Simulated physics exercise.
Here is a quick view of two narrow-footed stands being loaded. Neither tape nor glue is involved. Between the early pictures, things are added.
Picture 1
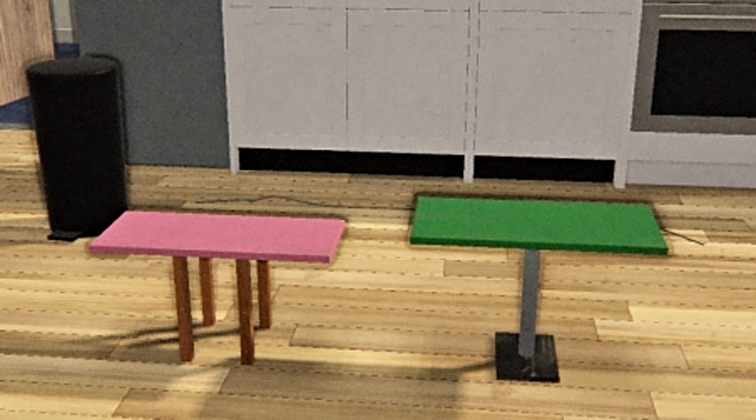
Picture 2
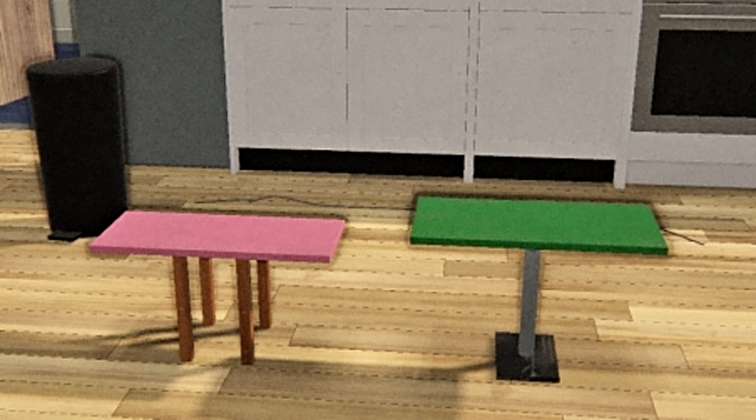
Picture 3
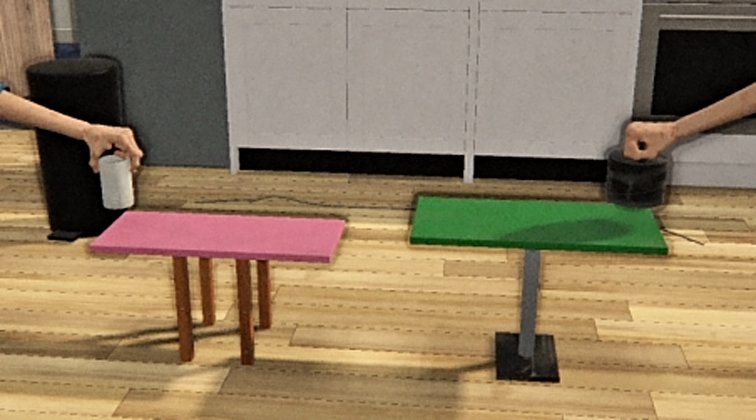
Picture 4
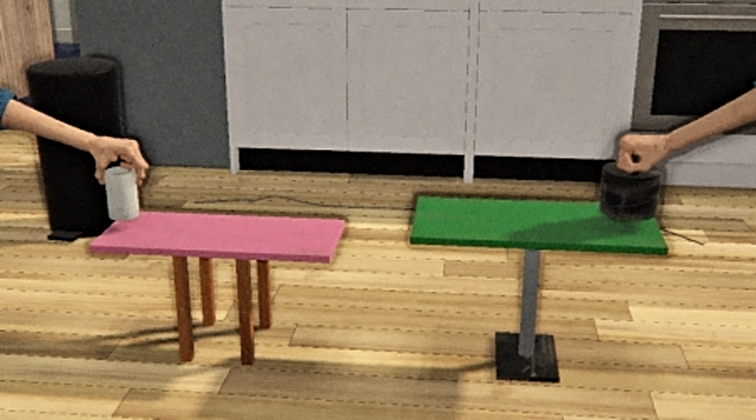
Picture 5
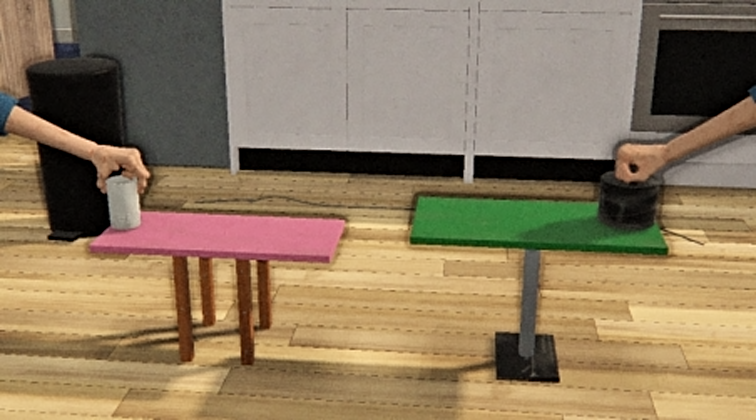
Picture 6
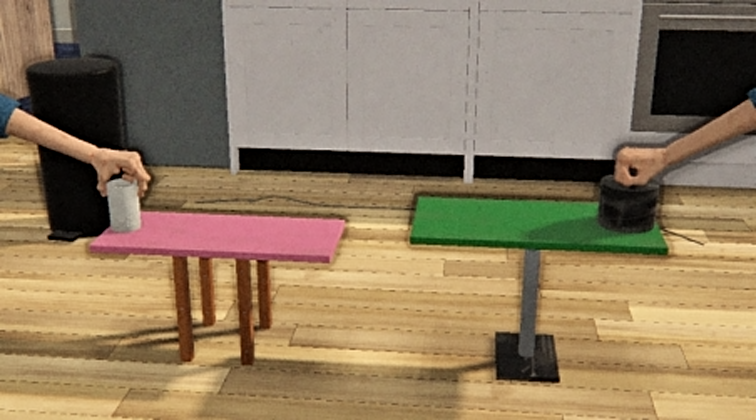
In a kitchen, two hands lower a white beaker and a dark object onto pink and green stands.
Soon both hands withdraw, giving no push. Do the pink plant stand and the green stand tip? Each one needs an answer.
The pink plant stand stays upright, the green stand topples.
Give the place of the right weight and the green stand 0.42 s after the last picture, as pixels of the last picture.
Around (695, 258); the other around (603, 232).
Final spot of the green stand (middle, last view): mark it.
(668, 274).
Then, 0.42 s later than the last frame, pink plant stand at rest near (222, 236); green stand tilted by 31° near (603, 232).
When it is over, the pink plant stand stays flat on its feet, near (222, 236); the green stand tips up, near (668, 274).
